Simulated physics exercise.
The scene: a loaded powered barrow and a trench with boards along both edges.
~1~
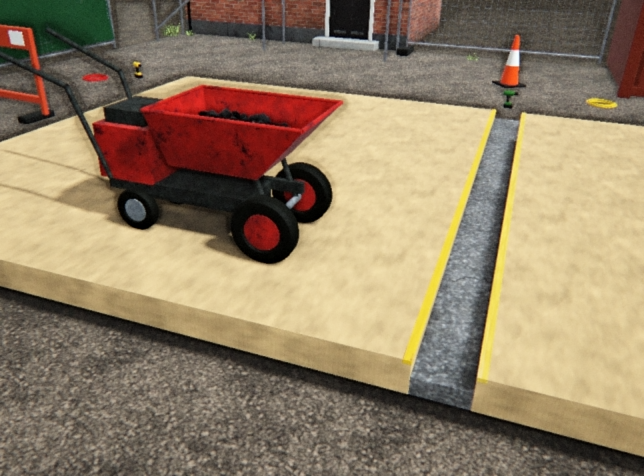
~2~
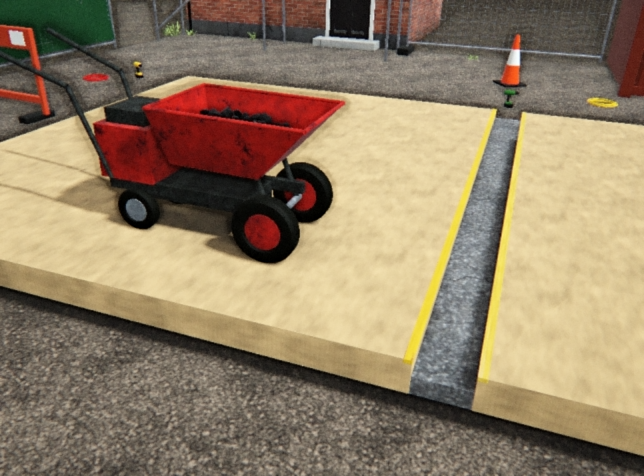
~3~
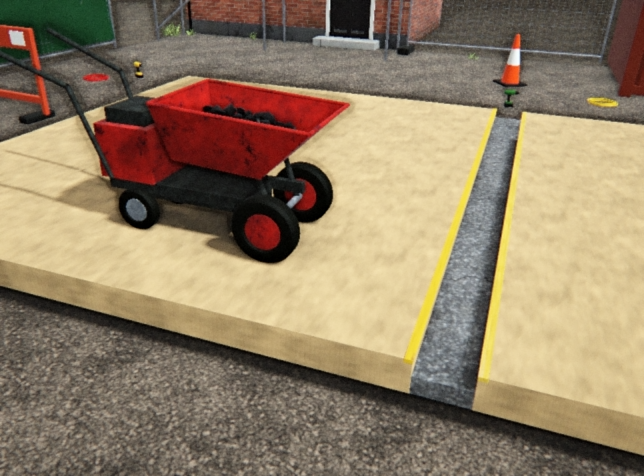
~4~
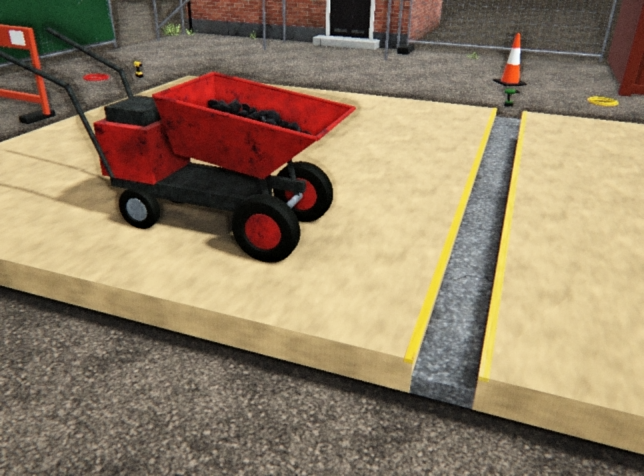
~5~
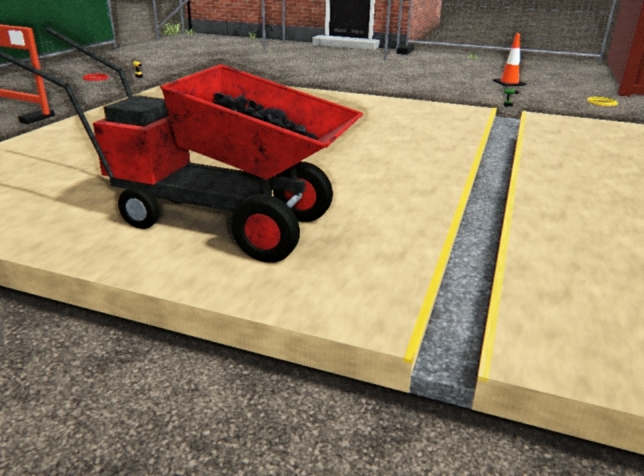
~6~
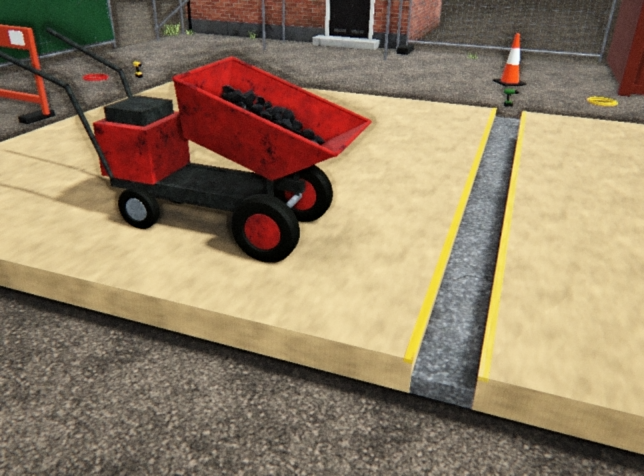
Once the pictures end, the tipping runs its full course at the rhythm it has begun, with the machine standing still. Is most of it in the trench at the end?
The trench ends with under half of it.
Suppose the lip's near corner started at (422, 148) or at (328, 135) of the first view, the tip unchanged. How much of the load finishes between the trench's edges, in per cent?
The first gives 0 %, the second 60 %.
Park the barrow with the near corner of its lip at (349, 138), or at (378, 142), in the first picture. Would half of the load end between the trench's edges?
In turn: More than half; over half.
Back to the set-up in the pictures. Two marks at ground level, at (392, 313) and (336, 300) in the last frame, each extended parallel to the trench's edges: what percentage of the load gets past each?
About 60 and 80 per cent.
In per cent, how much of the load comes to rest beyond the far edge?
Near 0 %.
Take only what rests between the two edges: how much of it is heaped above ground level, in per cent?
About 10 per cent.
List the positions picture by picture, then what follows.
In the first picture, lip of the skip at (302, 132), level; top of the load at (241, 127), lumps of coal; first edge of the trench at (421, 320); far edge at (489, 335), the trench over half as wide as the skip, and shallow for its width.
In the second picture, lip of the skip at (304, 132), level; top of the load at (228, 130).
In the third picture, lip of the skip at (309, 135), tipped barely; top of the load at (231, 128).
In the fourth picture, lip of the skip at (317, 139), tipped a little; top of the load at (227, 121).
In the fifth picture, lip of the skip at (325, 146), tipped a little; top of the load at (233, 116).
In the sixth picture, lip of the skip at (335, 155), tipped clearly; top of the load at (230, 114); first edge of the trench at (422, 319); far edge at (490, 334).
Soon after the last picture, skip tipped steeply; all in the skip.
A little later, skip tipped right over; about two thirds in the skip; about a quarter short of the trench; a stray few in or heaped over the trench.
Later still, skip tipped right over; about a quarter in the skip; about half short of the trench; about a third in or heaped over the trench; a stray few beyond it.
At rest, skip tipped right over; about a quarter in the skip; about half short of the trench; about a third in or heaped over the trench; a stray few beyond it.
